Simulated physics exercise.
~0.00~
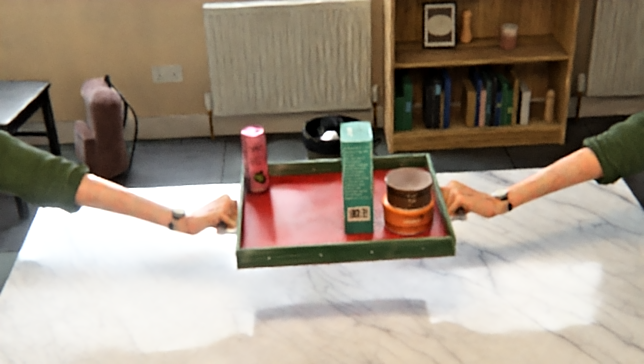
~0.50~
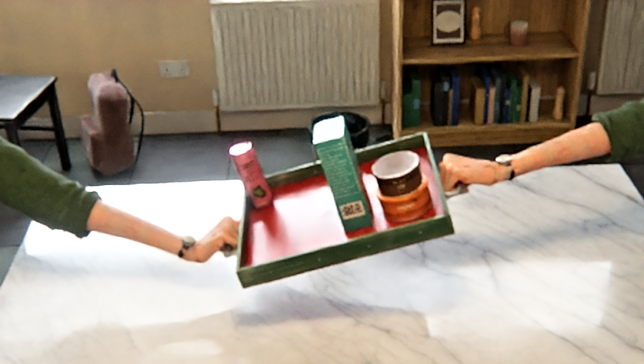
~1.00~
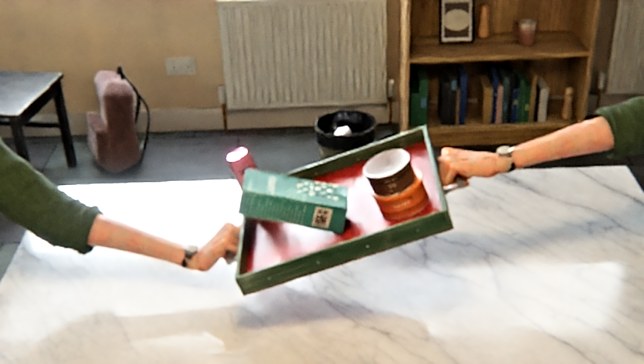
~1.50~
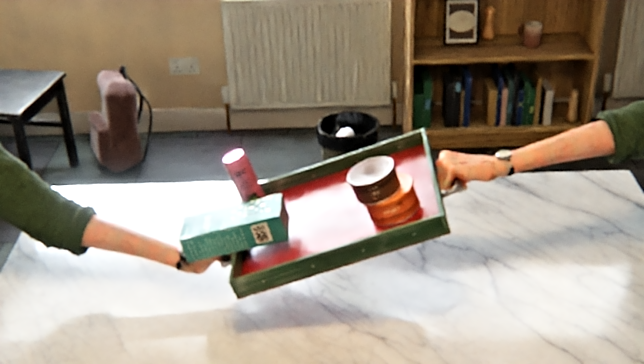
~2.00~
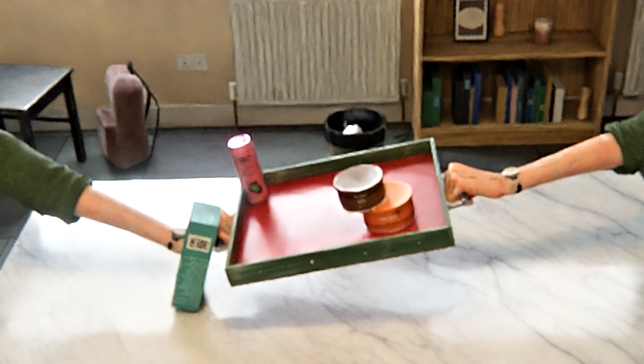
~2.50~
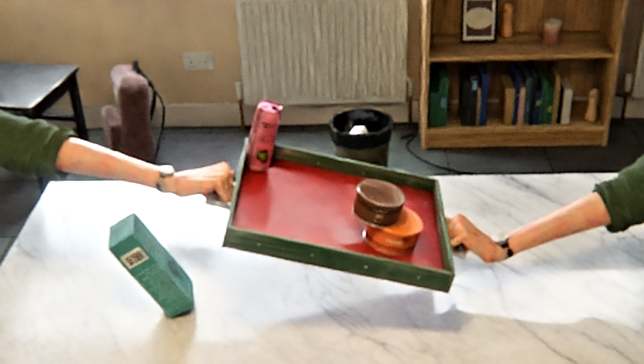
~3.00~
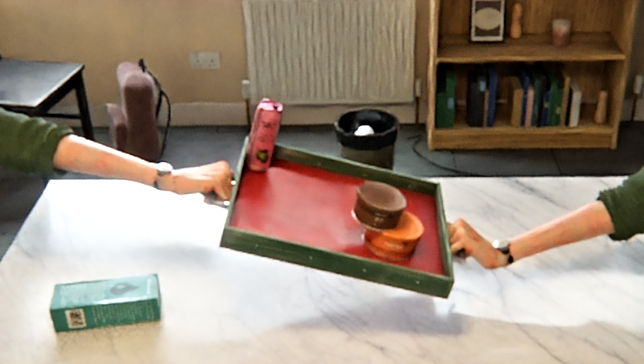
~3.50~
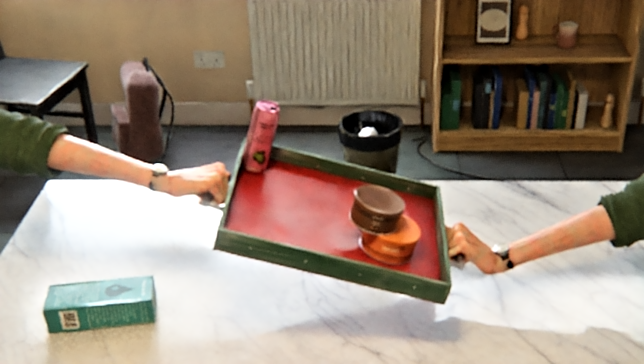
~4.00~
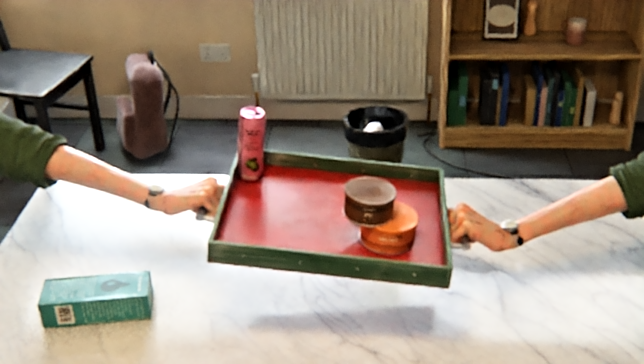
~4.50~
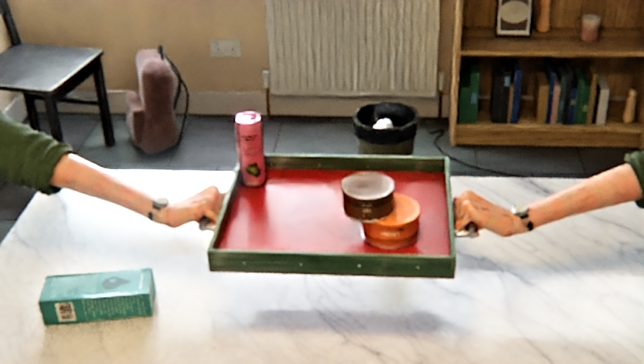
A handheld tray tilts left, dropping a turquoise carton onto the table, then tips right and levels.
